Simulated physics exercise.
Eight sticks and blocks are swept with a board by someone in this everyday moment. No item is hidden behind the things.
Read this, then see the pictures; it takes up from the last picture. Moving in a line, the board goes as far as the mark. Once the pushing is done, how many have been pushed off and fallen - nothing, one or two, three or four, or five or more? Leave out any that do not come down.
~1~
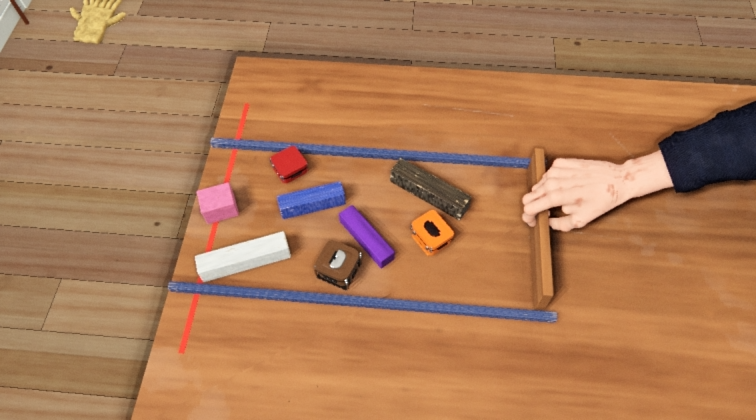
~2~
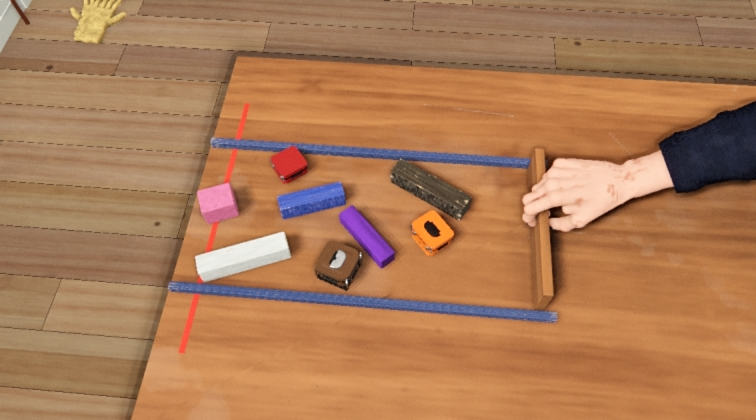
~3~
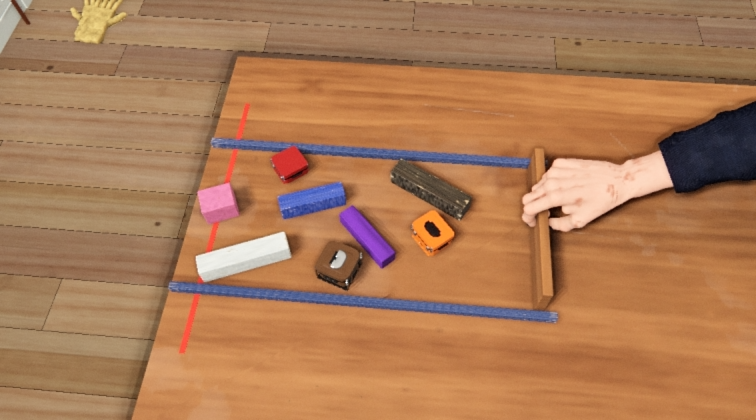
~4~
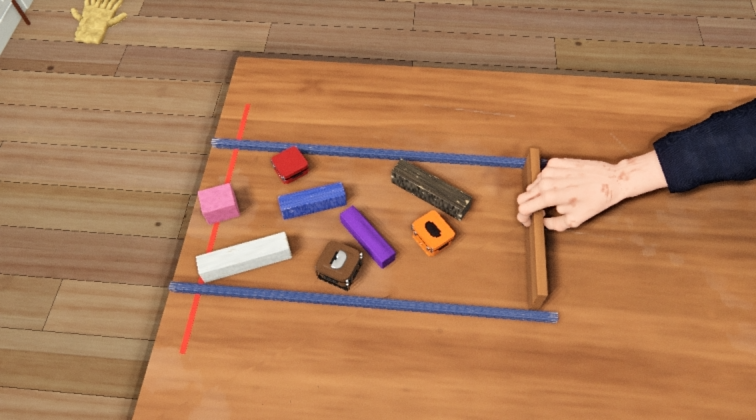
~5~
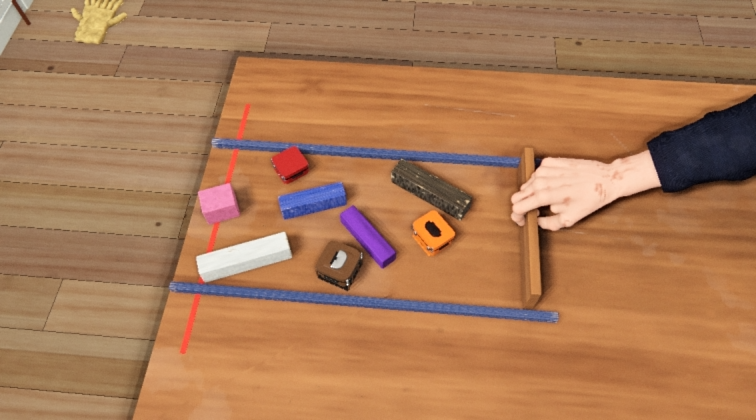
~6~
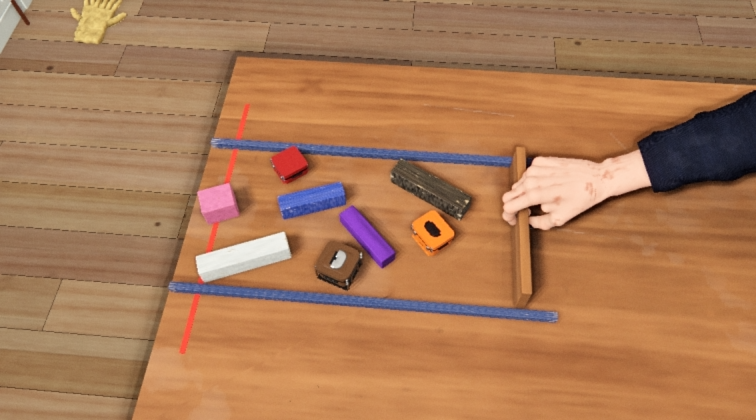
By then five or more have fallen.
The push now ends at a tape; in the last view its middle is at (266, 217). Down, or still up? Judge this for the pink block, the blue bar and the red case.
As for the pink block, it ends up falling; the blue bar keeps its place; the red case keeps its place.
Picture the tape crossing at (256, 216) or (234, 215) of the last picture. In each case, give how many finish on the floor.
Per try: 2; 4.
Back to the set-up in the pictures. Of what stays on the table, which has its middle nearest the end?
It's the purple stick.
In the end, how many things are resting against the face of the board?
2 in contact.
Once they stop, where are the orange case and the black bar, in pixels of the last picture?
The orange case settles near (196, 207); as for the black bar, near (204, 161).
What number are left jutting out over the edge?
The tally is 3.
Early on, none off yet; pink block at rest near (219, 204); white bar at rest near (245, 257); red case at rest near (290, 166).
A while later, none off yet; pink block moving near (214, 199); white bar travelled a little near (217, 256); red case travelled about its own width near (249, 179).
Finally, the number that fall off is five or more; lost, brown case, blue bar, red case, white bar and pink block.
